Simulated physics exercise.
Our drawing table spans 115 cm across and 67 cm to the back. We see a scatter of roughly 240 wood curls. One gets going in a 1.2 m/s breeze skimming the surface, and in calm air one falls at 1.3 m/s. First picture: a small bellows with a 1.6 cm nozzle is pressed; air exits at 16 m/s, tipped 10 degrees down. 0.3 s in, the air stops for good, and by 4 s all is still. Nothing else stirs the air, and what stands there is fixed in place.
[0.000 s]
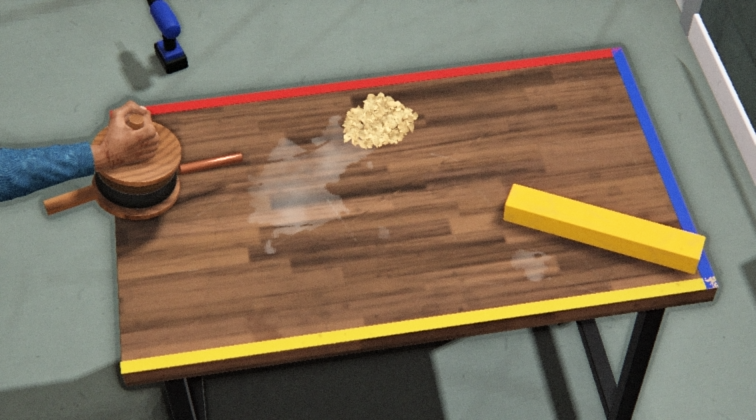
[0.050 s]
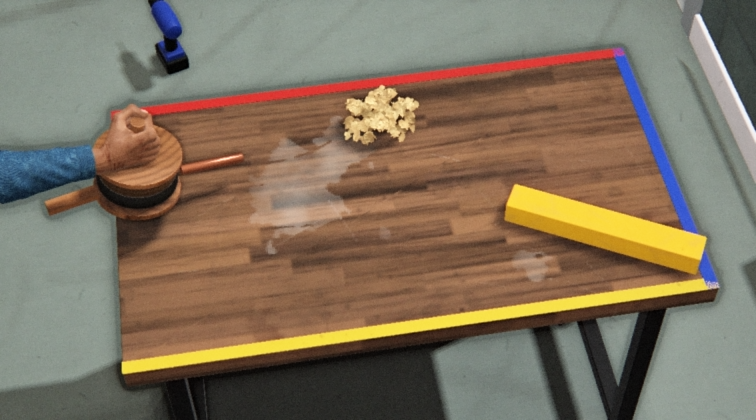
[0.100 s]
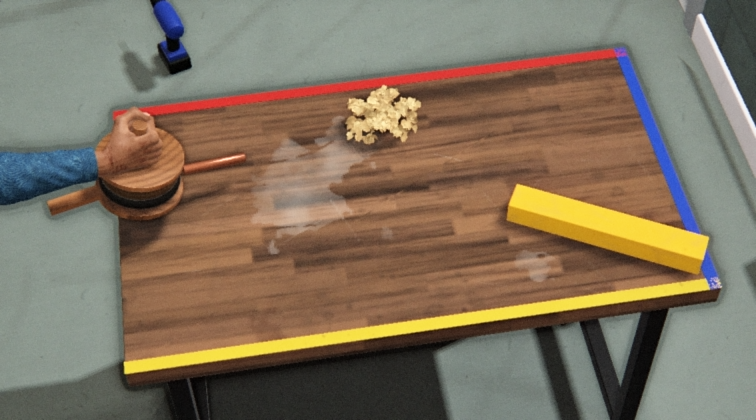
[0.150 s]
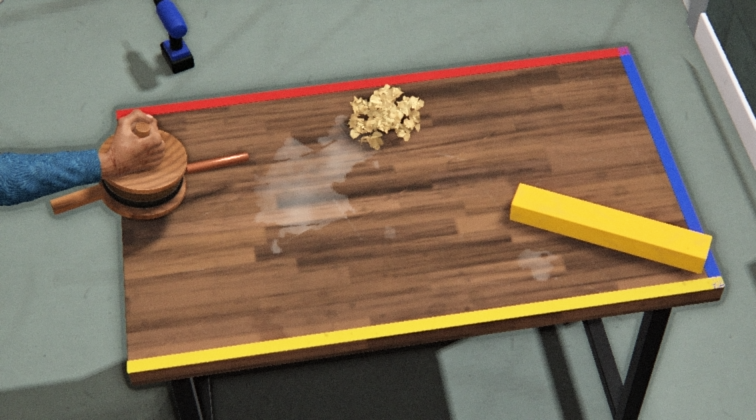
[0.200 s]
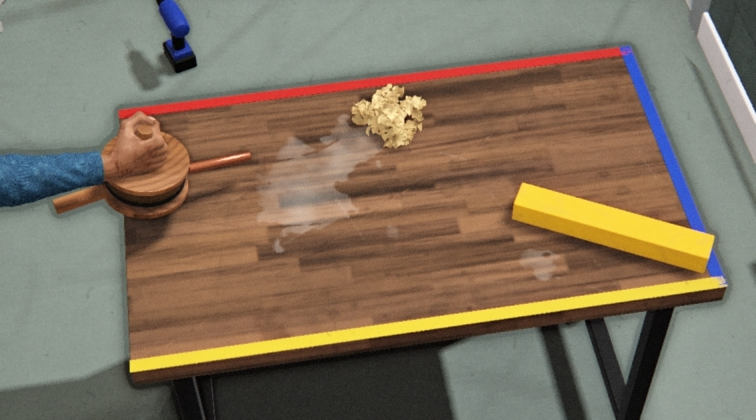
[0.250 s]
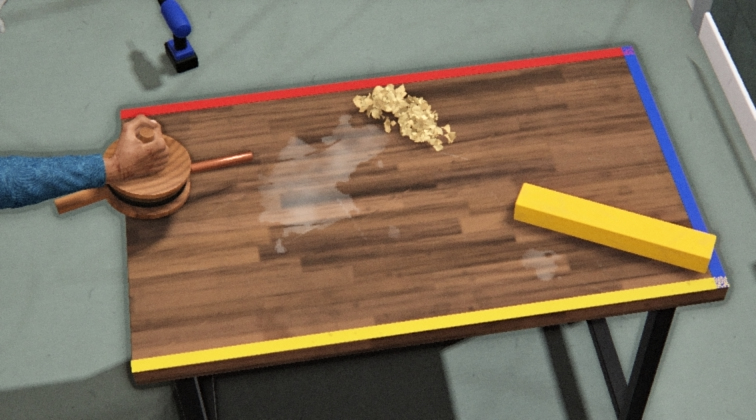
Wood curls shifting and starting to spread rightward across a wooden table as a hand presses a small bellows at left.
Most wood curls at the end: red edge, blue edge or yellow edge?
I would say the red edge.
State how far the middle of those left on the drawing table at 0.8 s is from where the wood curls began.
About 50 cm.
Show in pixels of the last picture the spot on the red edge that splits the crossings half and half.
Near (473, 67).
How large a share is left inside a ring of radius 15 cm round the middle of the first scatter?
Roughly 2 per cent.
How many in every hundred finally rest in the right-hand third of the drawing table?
Something close to 20 % ends up there.
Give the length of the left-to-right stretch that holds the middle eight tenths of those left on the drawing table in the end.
Around 30 centimetres from left to right.
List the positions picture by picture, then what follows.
In the first picture, the middle of the wood curls is near (377, 123), none has stirred yet and the mouth of the small bellows is at (241, 157).
In the second picture, the middle of the wood curls is near (380, 112), none has stirred yet, the yellow edge is centred on (428, 330), the red edge is centred on (372, 79) and the blue edge is centred on (667, 159).
In the third picture, the middle of the wood curls is near (382, 112), none has stirred yet and the top of a plank is at (608, 221).
In the fourth picture, the middle of the wood curls is near (385, 111) and none has stirred yet.
In the fifth picture, the middle of the wood curls is near (387, 112), the farthest in sight from the small bellows is at (420, 106) and about 15 % have left their places.
In the sixth picture, the middle of the wood curls is near (408, 109), the farthest in sight from the small bellows is at (452, 138) and about 55 % have left their places.
After 0.8 s, 0 % are over the yellow edge, 63 % over the red edge and 0 % over the blue edge; the middle of those left on the top is near (607, 85); 57 % are gone or lie where they will stay.
After 1.3 s, 0 % are over the yellow edge, 65 % over the red edge and 13 % over the blue edge; the middle of those left on the top is near (617, 84); 97 % are gone or lie where they will stay.
After 2.2 s, 0 % are over the yellow edge, 65 % over the red edge and 13 % over the blue edge; the middle of those left on the top is near (617, 84); 100 % are gone or lie where they will stay.
After 4.0 s, at the end, 0 % are over the yellow edge, 65 % over the red edge and 13 % over the blue edge; the middle of those left on the top is near (617, 84).
